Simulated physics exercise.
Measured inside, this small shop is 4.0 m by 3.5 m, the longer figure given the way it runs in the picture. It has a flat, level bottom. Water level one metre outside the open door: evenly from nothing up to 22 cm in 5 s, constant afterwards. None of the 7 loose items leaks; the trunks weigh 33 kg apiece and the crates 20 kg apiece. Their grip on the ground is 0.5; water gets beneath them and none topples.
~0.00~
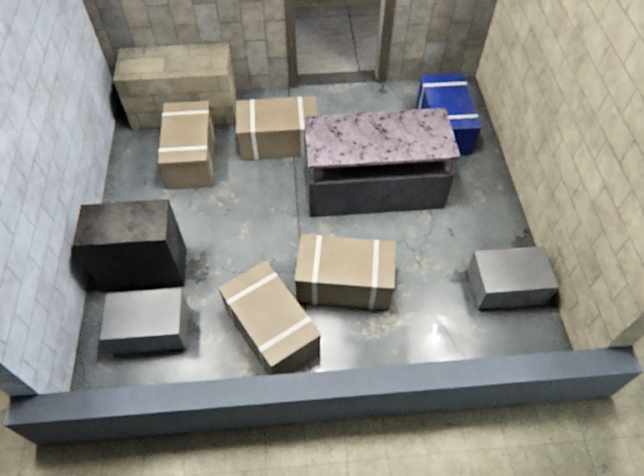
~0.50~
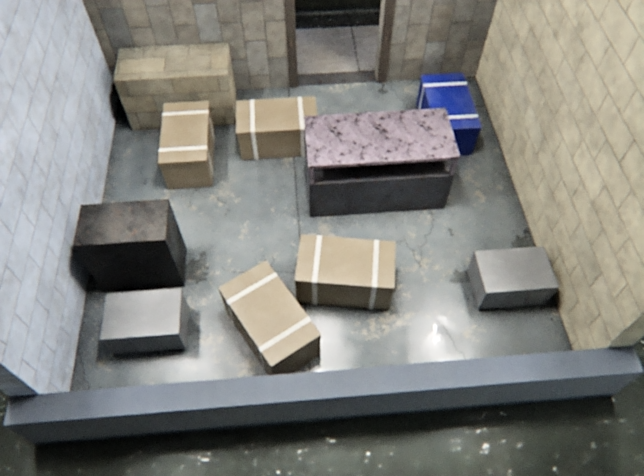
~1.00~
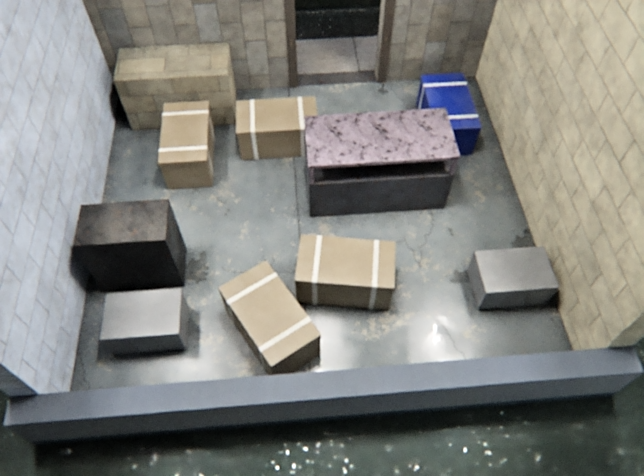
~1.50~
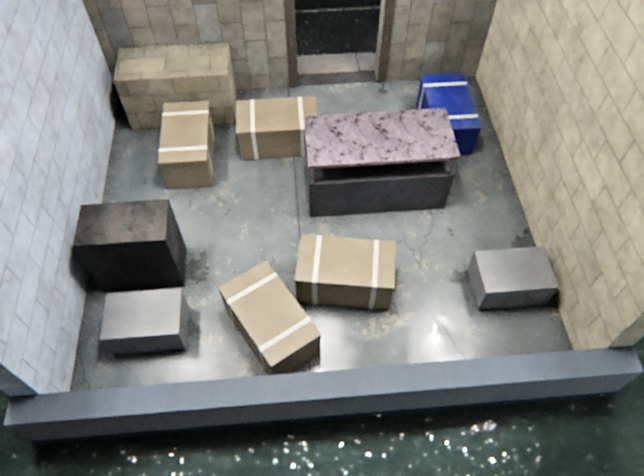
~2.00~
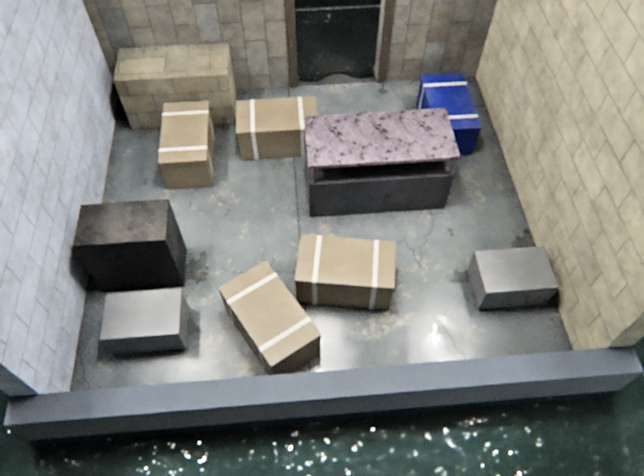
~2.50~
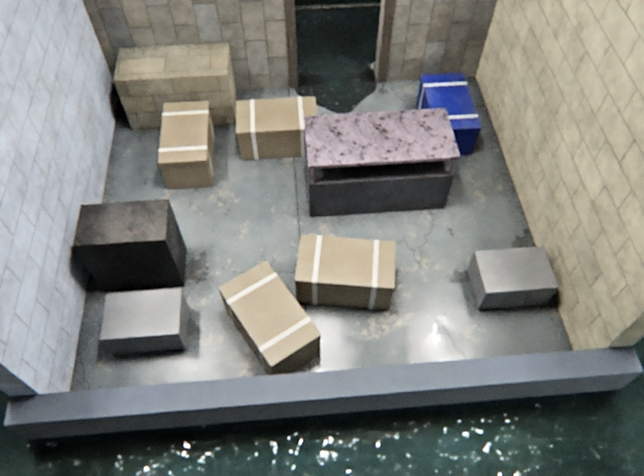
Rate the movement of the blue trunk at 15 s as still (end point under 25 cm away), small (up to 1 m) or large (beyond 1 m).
Large.
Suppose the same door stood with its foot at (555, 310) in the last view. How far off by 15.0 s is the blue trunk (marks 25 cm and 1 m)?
The blue trunk would drift a bit.
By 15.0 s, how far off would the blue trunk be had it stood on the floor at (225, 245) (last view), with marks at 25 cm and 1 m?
So it budges only slightly.
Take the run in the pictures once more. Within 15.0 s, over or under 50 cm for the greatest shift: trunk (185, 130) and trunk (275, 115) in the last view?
Result, in order: Bigger / bigger.
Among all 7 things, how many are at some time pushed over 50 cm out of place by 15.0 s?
I count 5.
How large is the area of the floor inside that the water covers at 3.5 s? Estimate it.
Wet area: Approx. 1.5 m2.
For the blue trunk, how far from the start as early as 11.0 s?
By that time, close to 60 cm.
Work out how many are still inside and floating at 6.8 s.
The number is 0.
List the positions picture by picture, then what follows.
In the first picture, the blue trunk at (450, 100) rests on the ground; water covers 0.0 m2; 0 of 7 have shifted.
In the second picture, the blue trunk at (450, 100) rests on the ground; water covers 0.0 m2; 0 of 7 have shifted.
In the third picture, the blue trunk at (450, 100), on the bottom; water covers 0.0 m2; 0 of 7 have shifted.
In the fourth picture, the blue trunk at (450, 100), on the bottom; 0.0 m2 under water; 0 of 7 have shifted.
In the fifth picture, the blue trunk at (450, 100), on the bottom; 0.0 m2 under water; 0 of 7 have shifted.
In the sixth picture, the blue trunk at (450, 100), on the bottom; water covers 0.2 m2; 0 of 7 have shifted.
After 3.5 s the blue trunk is near (450, 100), 0.0 m from its start, aground; 0 afloat.
After 6.8 s the blue trunk is near (475, 97), 0.3 m from its start, aground; 0 afloat.
After 11.0 s the blue trunk is near (495, 144), 0.7 m from its start, aground; 1 afloat.
After 15.0 s the blue trunk is near (471, 224), 1.5 m from its start, afloat; 7 afloat.
